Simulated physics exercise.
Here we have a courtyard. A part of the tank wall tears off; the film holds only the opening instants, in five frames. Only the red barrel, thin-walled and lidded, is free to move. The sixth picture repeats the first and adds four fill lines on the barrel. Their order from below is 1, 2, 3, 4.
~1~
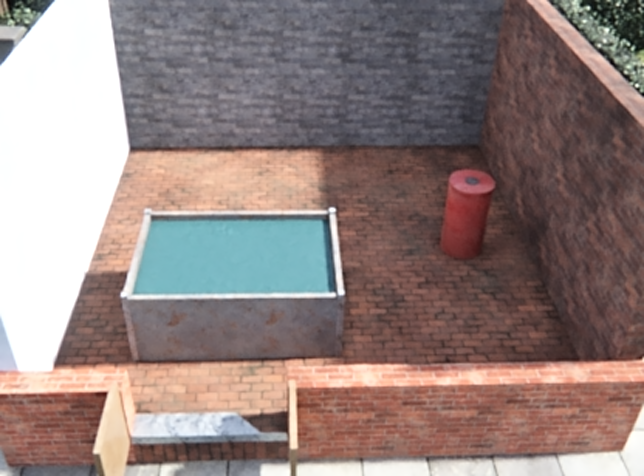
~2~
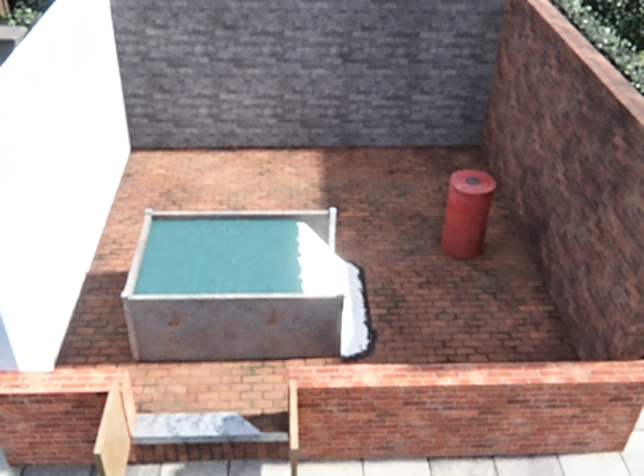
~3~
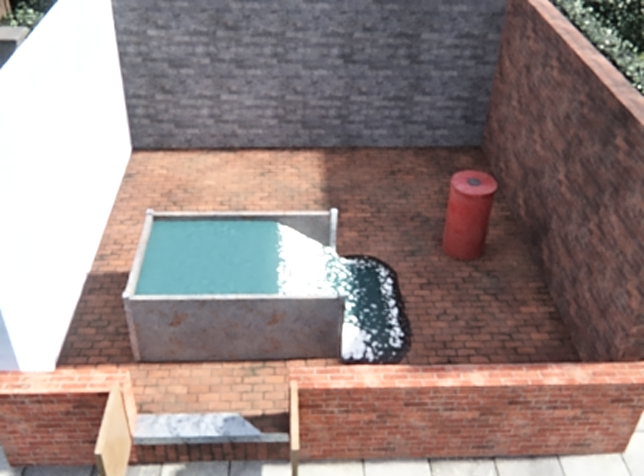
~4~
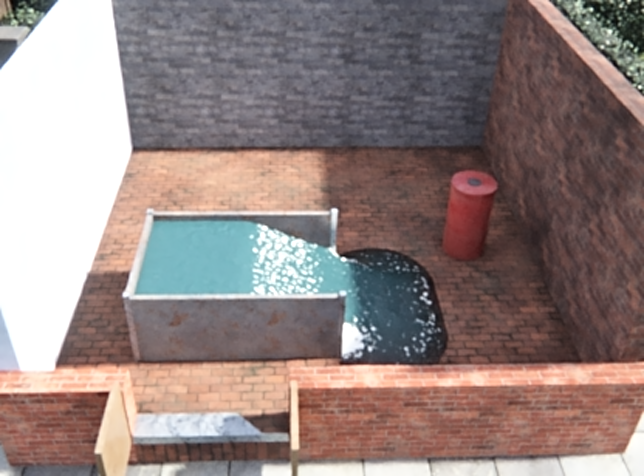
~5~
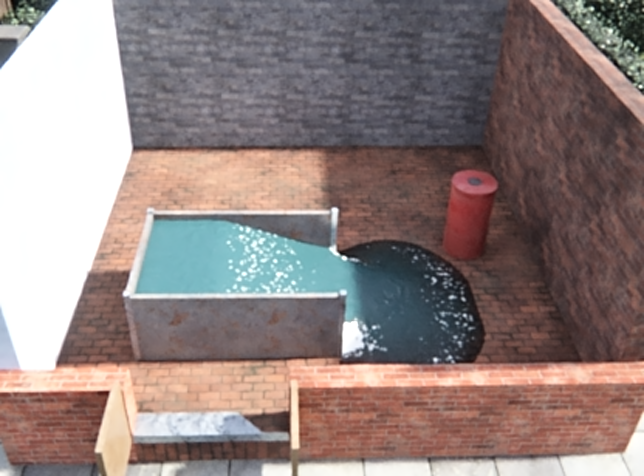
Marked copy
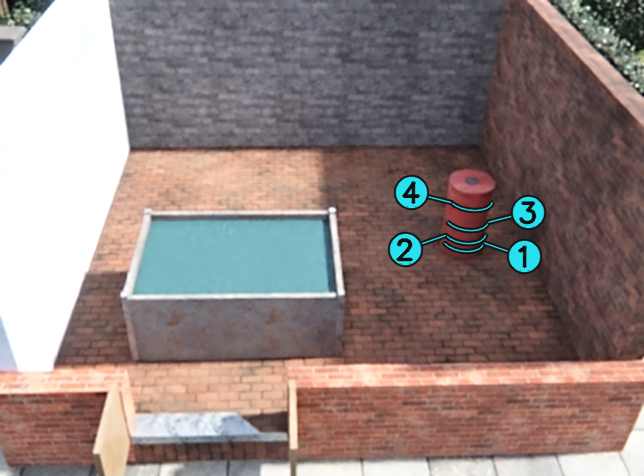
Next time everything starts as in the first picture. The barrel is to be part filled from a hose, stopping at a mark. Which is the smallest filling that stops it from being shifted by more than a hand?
I would pick line 3.
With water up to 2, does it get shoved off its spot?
Yes, that goes wrong.
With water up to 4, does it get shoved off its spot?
No, that is safe.
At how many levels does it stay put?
Two of them.
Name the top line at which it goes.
The answer is 2.
On the marked copy, 1 at (467, 251); 2 at (468, 243); 3 at (471, 230); 4 at (475, 210); from the bottom up 1, 2, 3, 4.
With 1, it is pushed about 7 times its own width away.
With 2, it is pushed about its own width away.
With 3, it does not move.
With 4, it does not move.
